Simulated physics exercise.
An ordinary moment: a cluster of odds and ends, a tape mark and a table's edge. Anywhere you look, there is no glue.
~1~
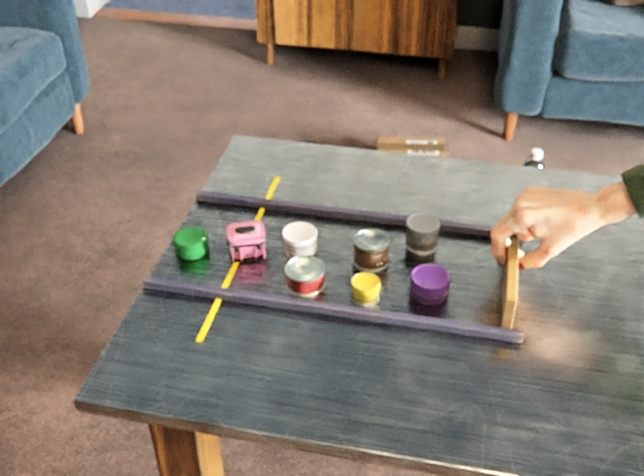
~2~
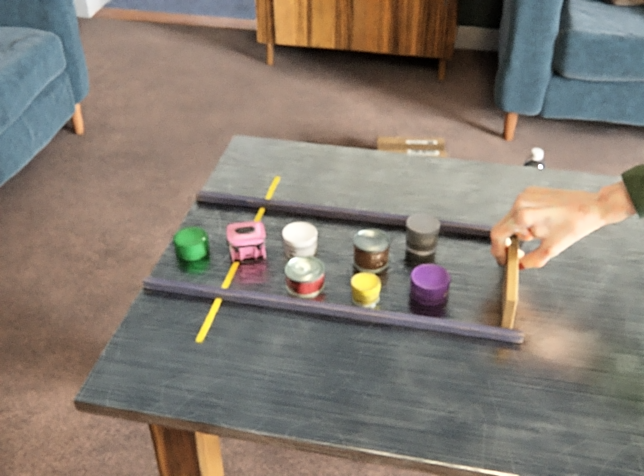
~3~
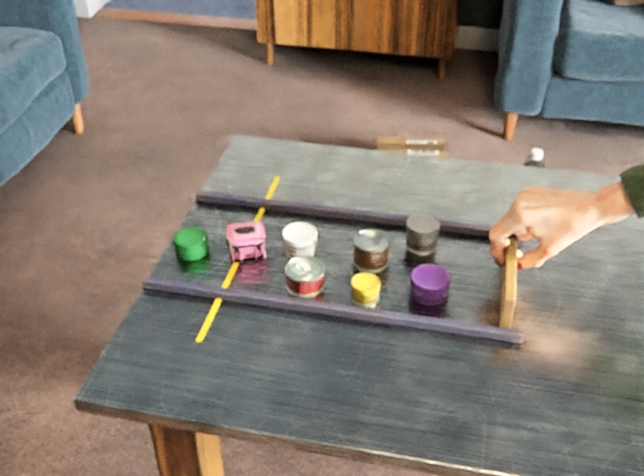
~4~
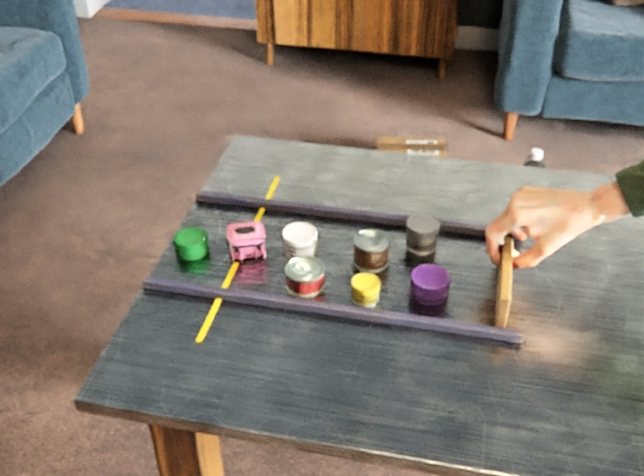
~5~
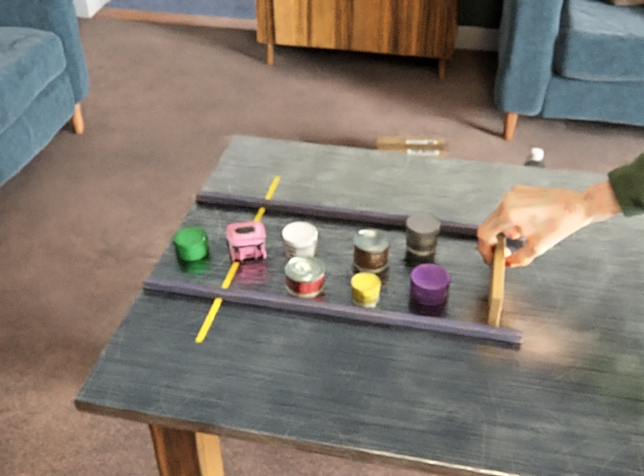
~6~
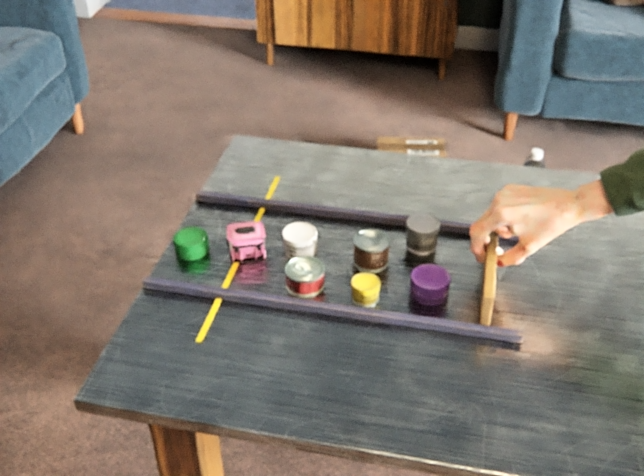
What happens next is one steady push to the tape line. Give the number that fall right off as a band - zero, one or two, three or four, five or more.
The number going over the end will be just one or two.
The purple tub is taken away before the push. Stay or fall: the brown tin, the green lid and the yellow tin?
Brown tin safe, green lid gone, yellow tin safe.
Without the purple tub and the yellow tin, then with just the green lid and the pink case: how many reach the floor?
0, then 0.
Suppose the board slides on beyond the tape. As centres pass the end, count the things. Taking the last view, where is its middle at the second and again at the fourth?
(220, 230), then (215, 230).
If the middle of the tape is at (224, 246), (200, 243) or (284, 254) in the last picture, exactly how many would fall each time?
It would be 1, 4 and 0.
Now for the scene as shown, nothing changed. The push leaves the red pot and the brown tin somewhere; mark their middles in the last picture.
The red pot comes to rest close to (184, 268), while the brown tin rests close to (231, 227).
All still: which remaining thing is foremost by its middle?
Result - the pink case.
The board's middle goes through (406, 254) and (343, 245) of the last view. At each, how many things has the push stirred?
By then 3, and later 6.
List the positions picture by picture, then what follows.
In the first picture, green lid (191, 243); pink case (246, 241); white tub (300, 241); board (510, 267); tape (244, 248).
In the second picture, pink case (247, 242); grey pot (422, 234).
In the third picture, white tub (300, 241); brown tin (371, 250).
In the fourth picture, green lid (191, 243); board (505, 266).
In the fifth picture, pink case (247, 242); purple tub (430, 285).
In the sixth picture, green lid (191, 243); pink case (247, 242); white tub (300, 241); board (490, 264); tape (244, 248).
Early on, none off yet; green lid at rest near (191, 243); pink case at rest near (247, 242); white tub at rest near (300, 241).
Finally, the number that fall off is one or two; lost, green lid.
